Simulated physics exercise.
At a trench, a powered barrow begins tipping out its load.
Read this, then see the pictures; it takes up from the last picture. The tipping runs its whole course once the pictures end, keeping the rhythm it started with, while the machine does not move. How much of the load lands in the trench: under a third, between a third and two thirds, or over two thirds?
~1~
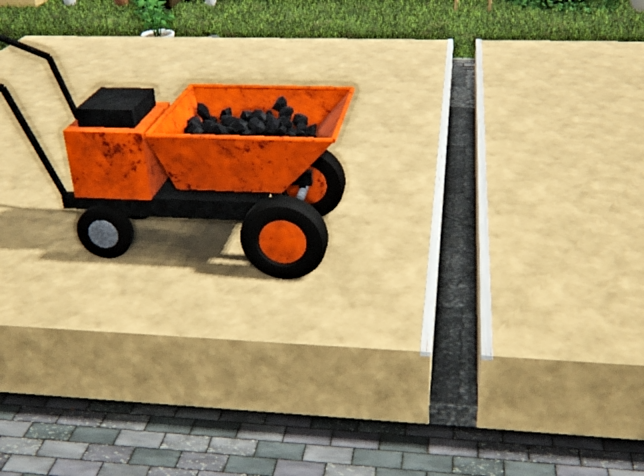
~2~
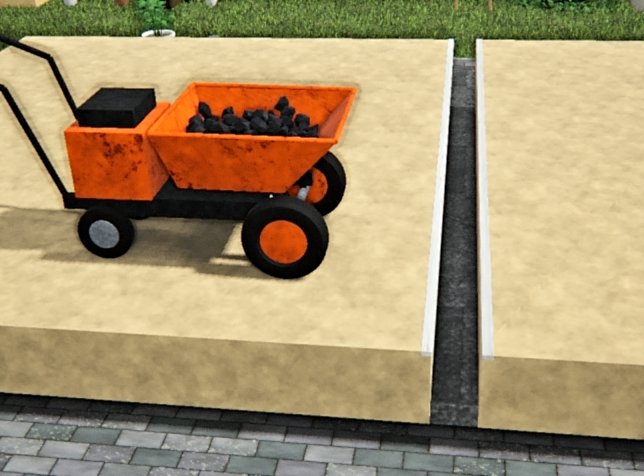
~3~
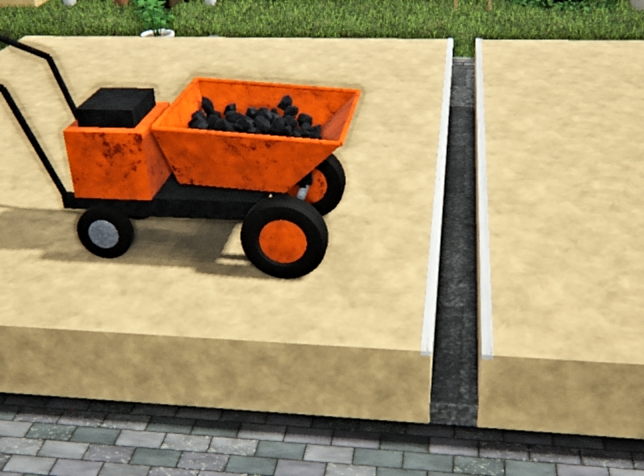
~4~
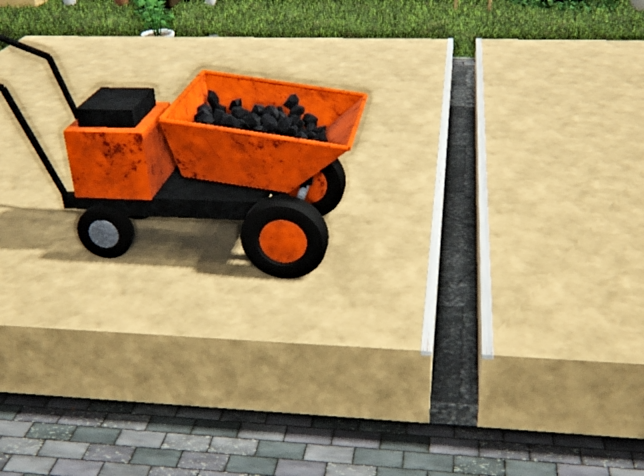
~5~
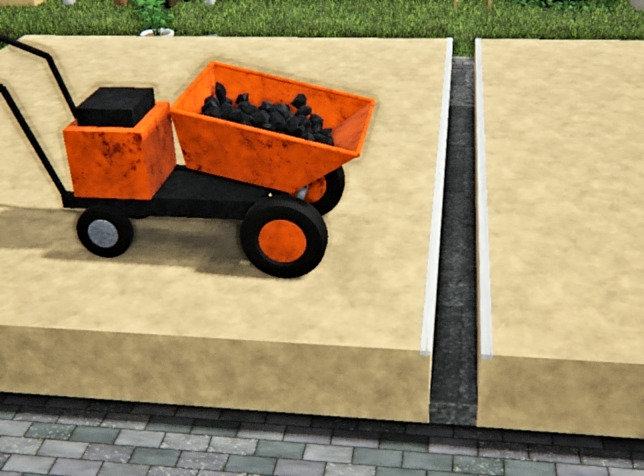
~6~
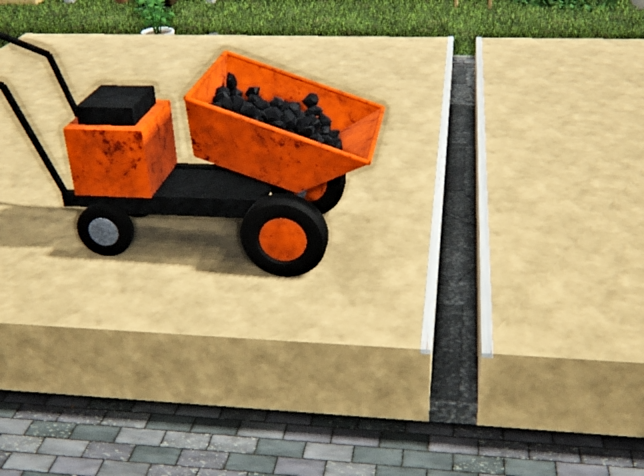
Between a third and two thirds.
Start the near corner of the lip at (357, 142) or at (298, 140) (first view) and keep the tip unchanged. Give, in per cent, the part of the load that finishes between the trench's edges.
First try: 80 per cent; second try: 30 per cent.
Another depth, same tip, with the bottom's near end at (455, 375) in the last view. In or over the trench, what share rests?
The share would be around 40 in a hundred.
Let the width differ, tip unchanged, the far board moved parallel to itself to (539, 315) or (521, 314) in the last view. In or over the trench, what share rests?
The first gives 60 %, the second 50 %.
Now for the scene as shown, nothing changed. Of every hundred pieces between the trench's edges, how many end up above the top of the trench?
Estimate: Near 0 per cent.
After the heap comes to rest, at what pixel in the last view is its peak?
Peak at rest, last frame: Around (423, 244).
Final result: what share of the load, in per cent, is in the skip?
It is some 35 percent.
Soon, skip tipped steeply; all in the skip.
A while on, skip tipped right over; most in the skip; a small part short of the trench; a small part in or heaped over the trench; a stray few falling.
Towards the end, skip tipped right over; about a third in the skip; a small part short of the trench; about half in or heaped over the trench; a stray few beyond it.
Finally, skip tipped right over; about a third in the skip; a small part short of the trench; about half in or heaped over the trench; a stray few beyond it.
